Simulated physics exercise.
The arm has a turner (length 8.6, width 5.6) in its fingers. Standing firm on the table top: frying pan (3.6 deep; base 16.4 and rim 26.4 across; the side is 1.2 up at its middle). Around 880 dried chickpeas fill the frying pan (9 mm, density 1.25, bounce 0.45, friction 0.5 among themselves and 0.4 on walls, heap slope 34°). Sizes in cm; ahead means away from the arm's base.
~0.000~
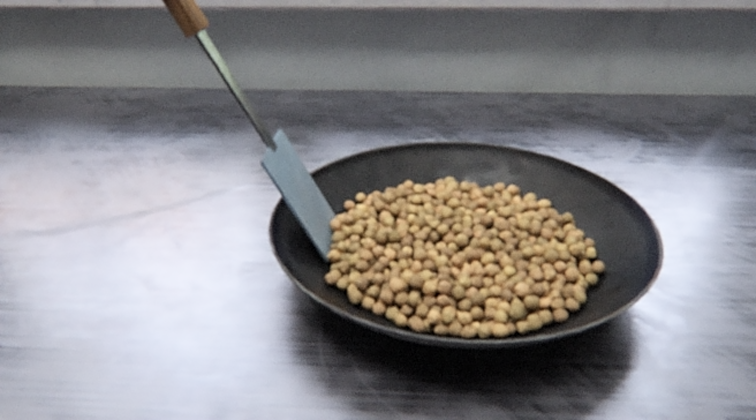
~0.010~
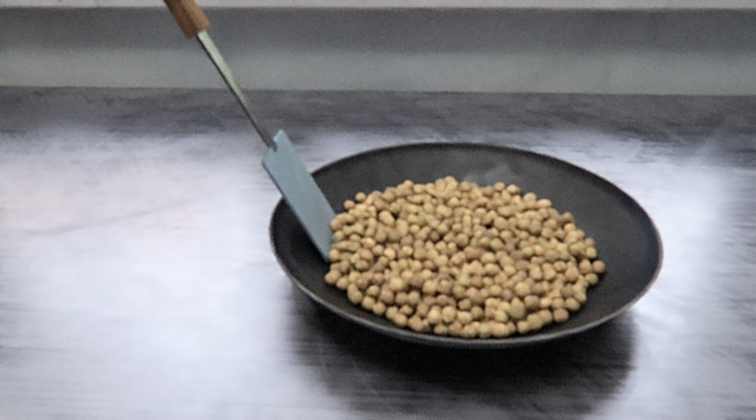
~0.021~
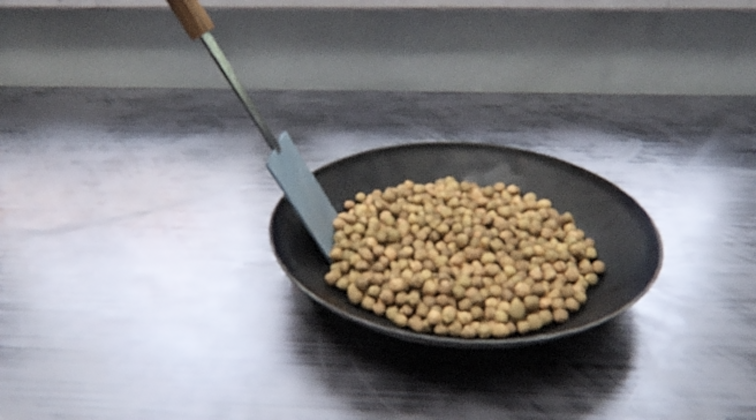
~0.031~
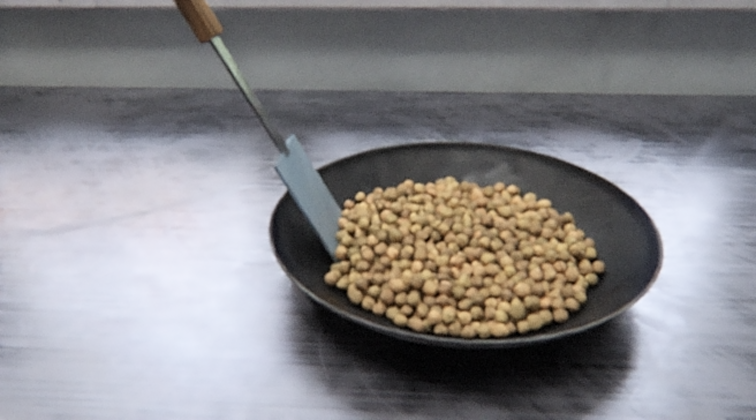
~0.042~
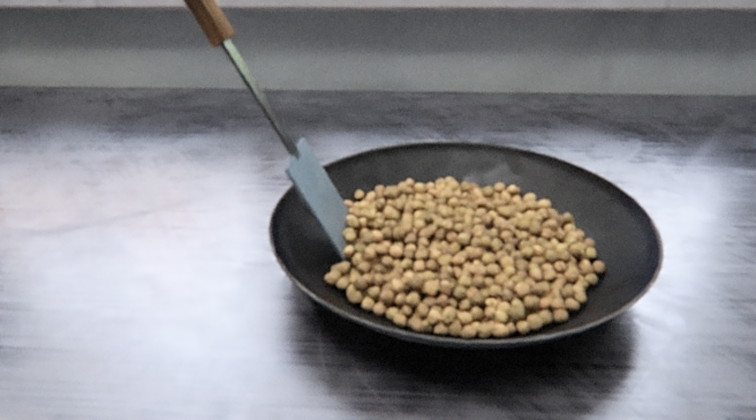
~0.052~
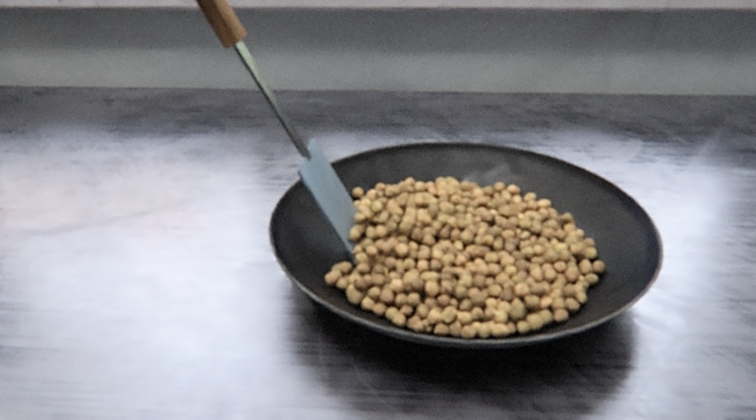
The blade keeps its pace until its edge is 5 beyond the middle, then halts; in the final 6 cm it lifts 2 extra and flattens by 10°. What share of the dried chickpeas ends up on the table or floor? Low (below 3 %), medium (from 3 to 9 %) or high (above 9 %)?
A low share, below 3 %, ends on the table or floor.
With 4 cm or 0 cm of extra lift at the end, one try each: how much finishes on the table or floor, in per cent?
Some 0 and 0 per cent.
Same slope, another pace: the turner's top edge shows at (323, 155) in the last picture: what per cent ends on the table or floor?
About 5 per cent.
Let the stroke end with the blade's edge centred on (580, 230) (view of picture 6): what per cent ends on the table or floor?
Some 10 per cent.
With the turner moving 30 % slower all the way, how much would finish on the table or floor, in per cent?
Then about 0 per cent.
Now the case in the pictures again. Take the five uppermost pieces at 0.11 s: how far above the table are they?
Some 5 cm.
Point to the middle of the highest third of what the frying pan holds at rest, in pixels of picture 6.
Near (566, 233).
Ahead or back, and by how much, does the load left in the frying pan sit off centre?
About 3.5 cm ahead.
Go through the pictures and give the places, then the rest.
The first picture shows turner top edge at (271, 145), sloping 63°; upper third of the load around (452, 234), from x 330 to 600, top at y 185; 877 in the frying pan.
The second picture shows turner top edge at (272, 145), sloping 63°; upper third of the load around (452, 234), from x 330 to 600, top at y 185.
The third picture shows turner top edge at (276, 147), sloping 63°; upper third of the load around (452, 234), from x 330 to 600, top at y 185.
The fourth picture shows turner top edge at (284, 150), sloping 63°; upper third of the load around (449, 233), from x 330 to 600, top at y 185.
The fifth picture shows turner top edge at (295, 153), sloping 63°; upper third of the load around (447, 233), from x 330 to 600, top at y 185.
The sixth picture shows turner top edge at (306, 154), sloping 63°; upper third of the load around (447, 230), from x 330 to 600, top at y 185; 877 in the frying pan.
By 0.11 s, sloping 63°, highest piece 5 above the table; 877 in the frying pan.
By 0.16 s, sloping 59°, highest piece 5 above the table; 877 in the frying pan.
By 0.39 s, sloping 53°, highest piece 5 above the table; 874 in the frying pan, 3 on the table or floor.
By 1.44 s, sloping 53°, highest piece 4 above the table; 874 in the frying pan, 3 on the table or floor.
Final count, 874 in the frying pan, 3 on the table or floor. That is 0 % on the table or floor.
